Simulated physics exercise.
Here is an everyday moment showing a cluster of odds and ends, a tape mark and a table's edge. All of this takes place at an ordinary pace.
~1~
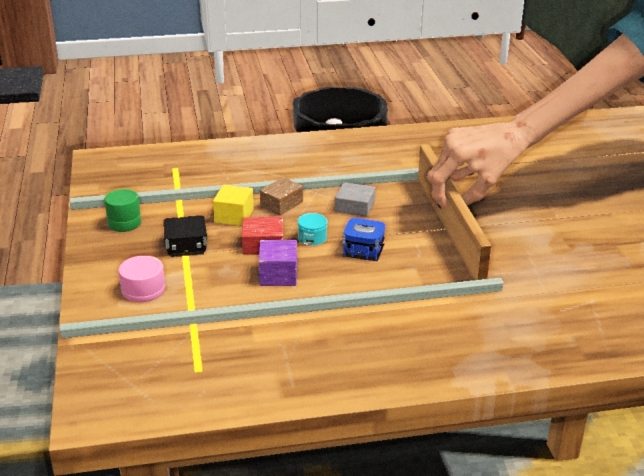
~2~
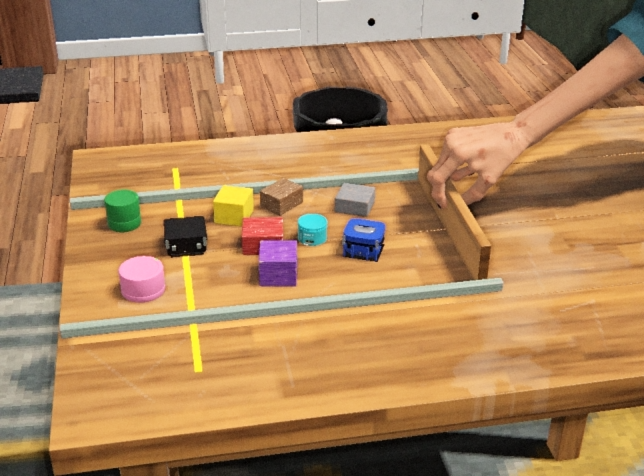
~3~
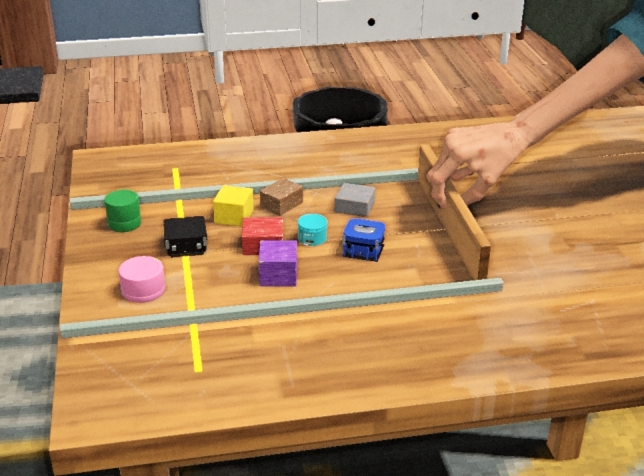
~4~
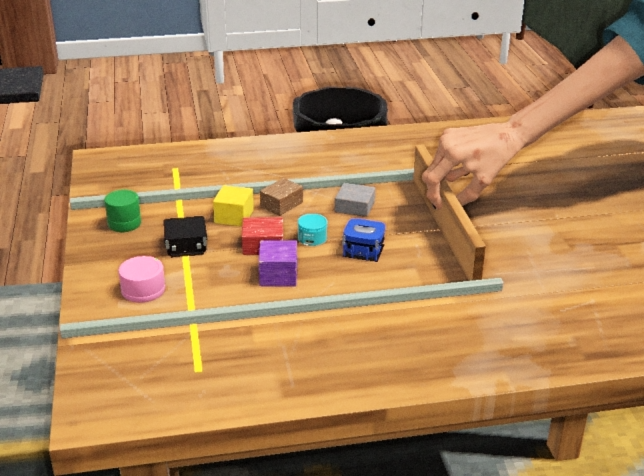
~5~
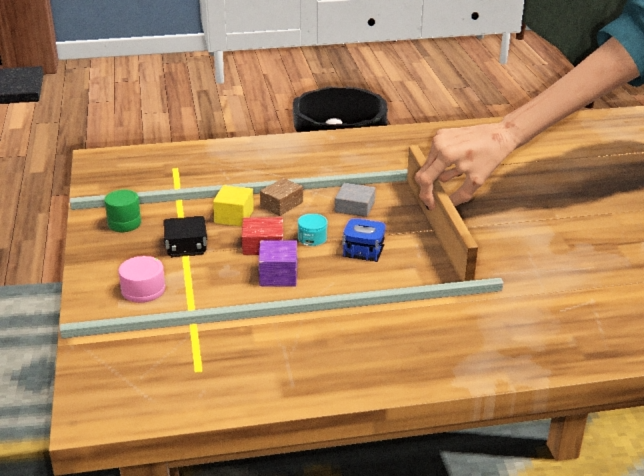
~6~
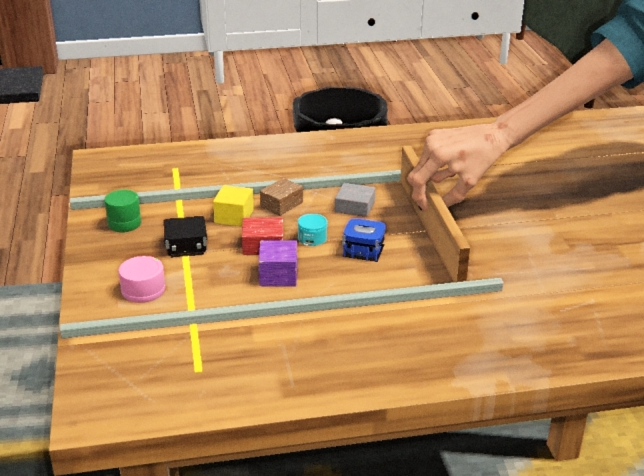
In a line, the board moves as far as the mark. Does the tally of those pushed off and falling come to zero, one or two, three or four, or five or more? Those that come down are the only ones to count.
It comes to zero; none fall.
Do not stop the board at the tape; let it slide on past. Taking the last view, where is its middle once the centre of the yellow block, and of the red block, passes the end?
The yellow block puts it at (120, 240), the red block at (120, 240).
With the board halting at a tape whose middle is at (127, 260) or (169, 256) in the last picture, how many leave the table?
Ending up on the floor: First try 2, second try 0.
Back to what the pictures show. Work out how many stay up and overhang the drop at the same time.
Count of overhanging things: 0.
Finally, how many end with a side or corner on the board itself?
5.
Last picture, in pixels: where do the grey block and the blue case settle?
(165, 223) and (167, 260), roughly.
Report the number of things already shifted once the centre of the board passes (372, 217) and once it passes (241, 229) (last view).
By the first moment it's 2, by the second it's 8.
Early on, none off yet; green lid at rest near (123, 211); pink lid at rest near (142, 279); black case at rest near (186, 238).
Finally, the number that fall off is zero.
